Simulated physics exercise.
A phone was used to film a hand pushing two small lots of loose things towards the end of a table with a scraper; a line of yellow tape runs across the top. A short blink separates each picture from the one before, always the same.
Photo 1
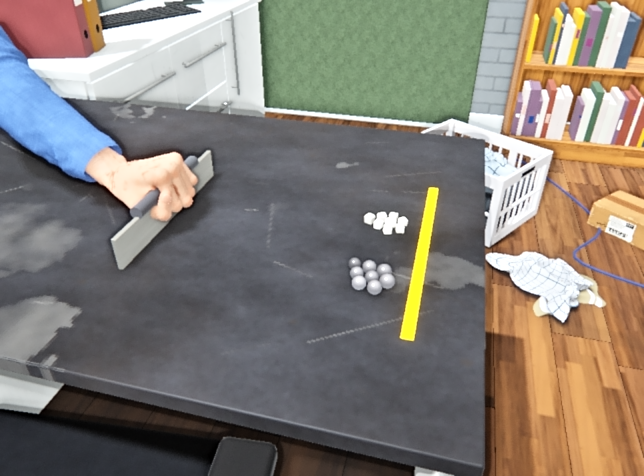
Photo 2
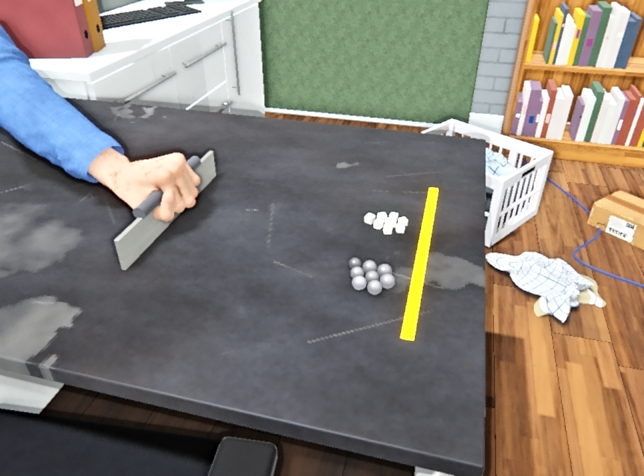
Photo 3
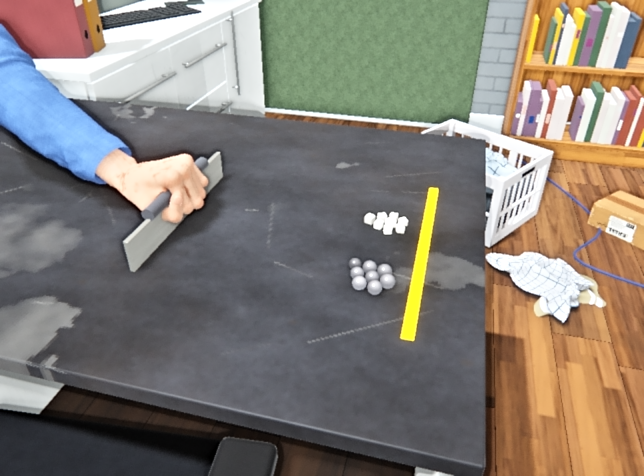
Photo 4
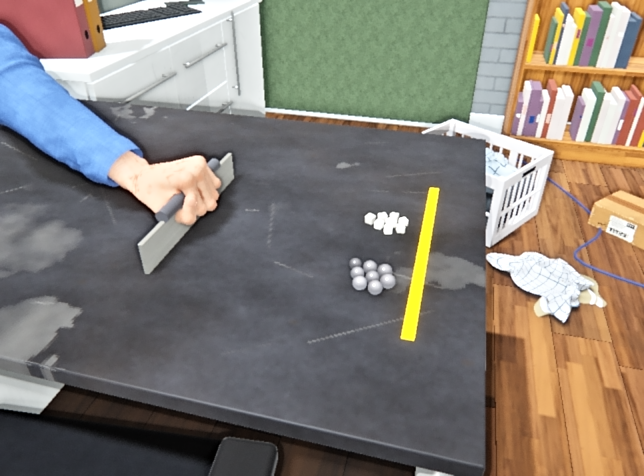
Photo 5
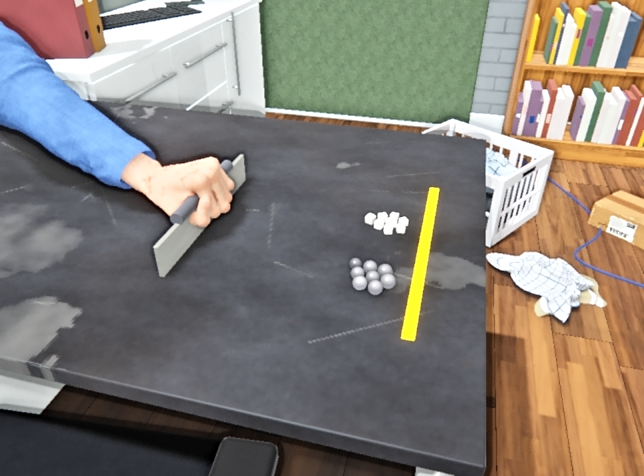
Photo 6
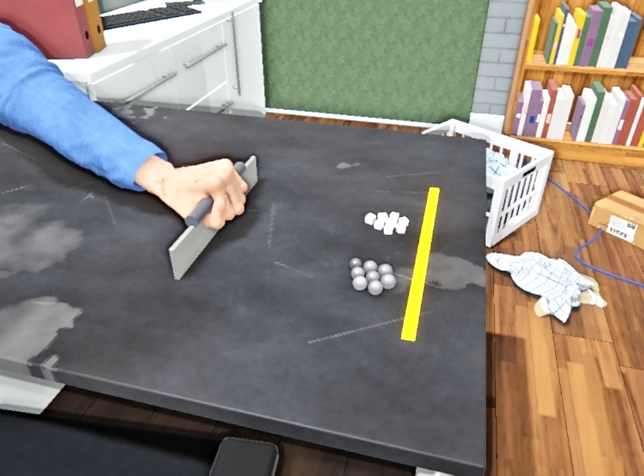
A hand in a blue sleeve grips a flat grey scraper on a dark, scuffed tabletop, seen from above at an angle in a room with wooden flooring and bookshelves. To the right sit small white cubes behind a cluster of grey balls, beside a yellow tape strip near the table's edge. The hand slides the scraper slowly rightward across bare surface, while both clusters and the camera stay still.
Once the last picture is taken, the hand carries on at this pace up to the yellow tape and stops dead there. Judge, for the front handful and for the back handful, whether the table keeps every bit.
Front handful: Some bits lost; back handful: Every bit kept.
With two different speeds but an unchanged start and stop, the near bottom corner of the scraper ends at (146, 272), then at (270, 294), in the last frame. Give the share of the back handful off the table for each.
First 0 per cent, second 90 per cent.
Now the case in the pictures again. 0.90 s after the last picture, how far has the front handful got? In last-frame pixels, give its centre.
Centre, estimated: (446, 288).
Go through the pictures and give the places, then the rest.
In the first frame, scraper near (126, 245), at rest; yellow tape near (433, 194), about a palm's width from the edge; edge at (486, 262); front handful near (372, 277), a few steel balls; back handful near (391, 223), a few sugar cubes.
In the second frame, scraper near (129, 246); back handful near (391, 223).
In the third frame, scraper near (137, 247); front handful near (372, 277).
In the fourth frame, scraper near (152, 250); back handful near (391, 223).
In the fifth frame, scraper near (166, 252); front handful near (373, 277).
In the sixth frame, scraper near (182, 255); yellow tape near (434, 194); edge at (487, 262); front handful near (373, 277); back handful near (392, 223).
Then, 0.44 s on from there, scraper still moving, near (325, 210); front handful all on the table, its front near (388, 281); back handful all on the table, its front near (403, 222).
Then, 0.90 s on from there, scraper stopped at the yellow tape; front handful all on the table, its front near (464, 315); back handful all on the table, its front near (455, 231).
Then, 1.18 s on from there, scraper stopped at the yellow tape; front handful the bulk over the edge; back handful all on the table, its front near (456, 231).
In the end, scraper stopped at the yellow tape; front handful the whole lot over the edge; back handful all on the table, its front near (456, 231).
